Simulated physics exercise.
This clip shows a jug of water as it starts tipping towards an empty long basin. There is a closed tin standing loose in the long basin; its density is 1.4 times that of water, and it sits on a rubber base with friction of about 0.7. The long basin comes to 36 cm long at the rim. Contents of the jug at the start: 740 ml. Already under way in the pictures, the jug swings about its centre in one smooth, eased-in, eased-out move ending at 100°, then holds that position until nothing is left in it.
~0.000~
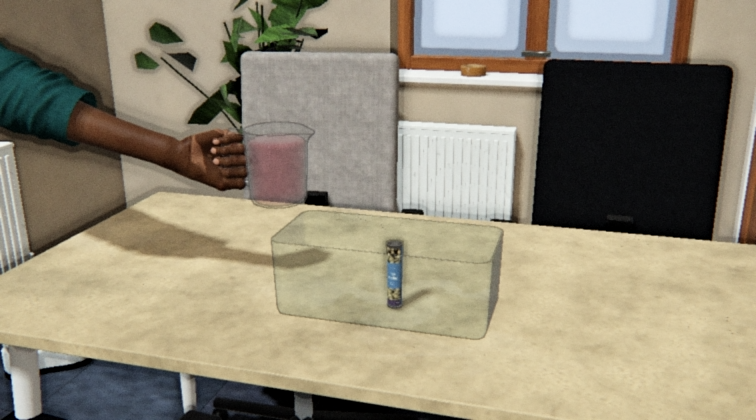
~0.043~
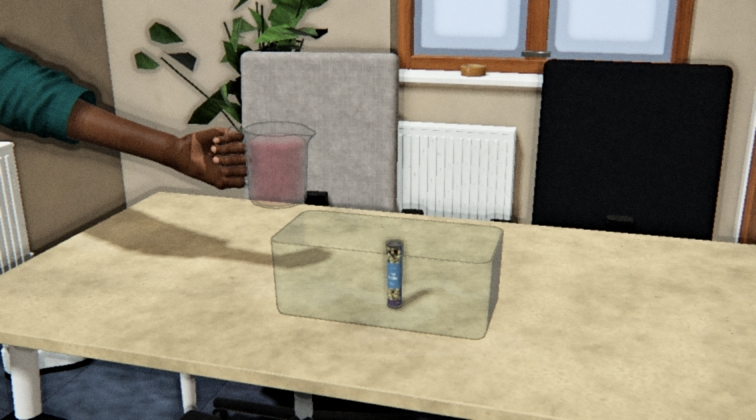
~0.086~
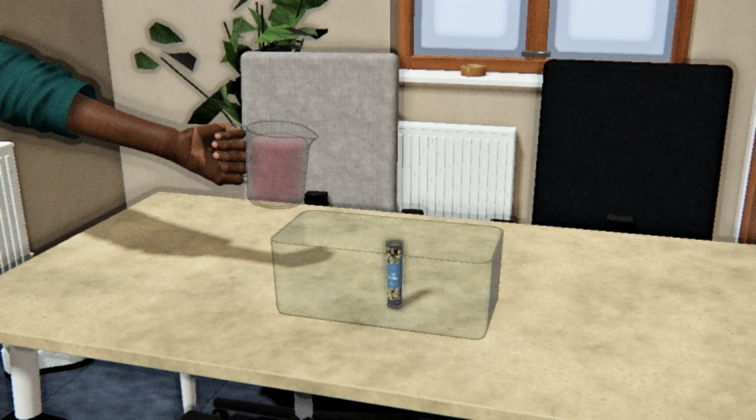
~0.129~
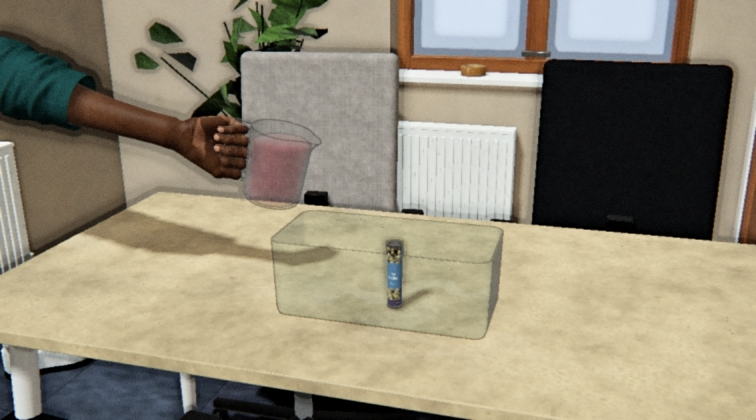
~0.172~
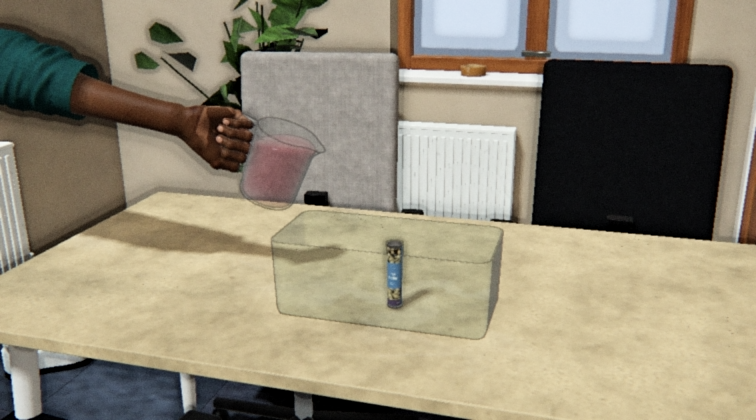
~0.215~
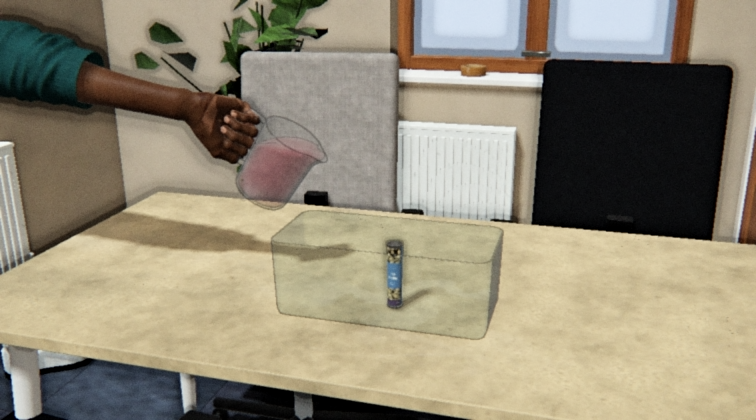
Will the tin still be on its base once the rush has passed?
Yes, it is still upright.
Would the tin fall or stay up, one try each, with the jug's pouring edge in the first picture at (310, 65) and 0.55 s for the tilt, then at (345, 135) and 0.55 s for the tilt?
The tin overturns the first time and overturns the second time.
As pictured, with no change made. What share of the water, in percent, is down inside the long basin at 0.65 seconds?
Some 68 percent of the total.
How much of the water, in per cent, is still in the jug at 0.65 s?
20 in a hundred, give or take.
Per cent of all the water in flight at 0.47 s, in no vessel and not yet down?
Near 20 per cent of it all.
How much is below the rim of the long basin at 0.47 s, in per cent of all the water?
Close to 22 in a hundred.
After 0.47 s the tilt is 94° and 59 per cent is still to pour; the tin stands where it began.
After 0.65 s the tilt is 100° and 20 per cent is still to pour; the tin stands where it began.
After 0.84 s the tilt is 100° and 6 per cent is still to pour; the tin stands where it began.
After 1.05 s the tilt is 100° and 1 per cent is still to pour; the tin stands where it began.
In the end the tin stands where it began.
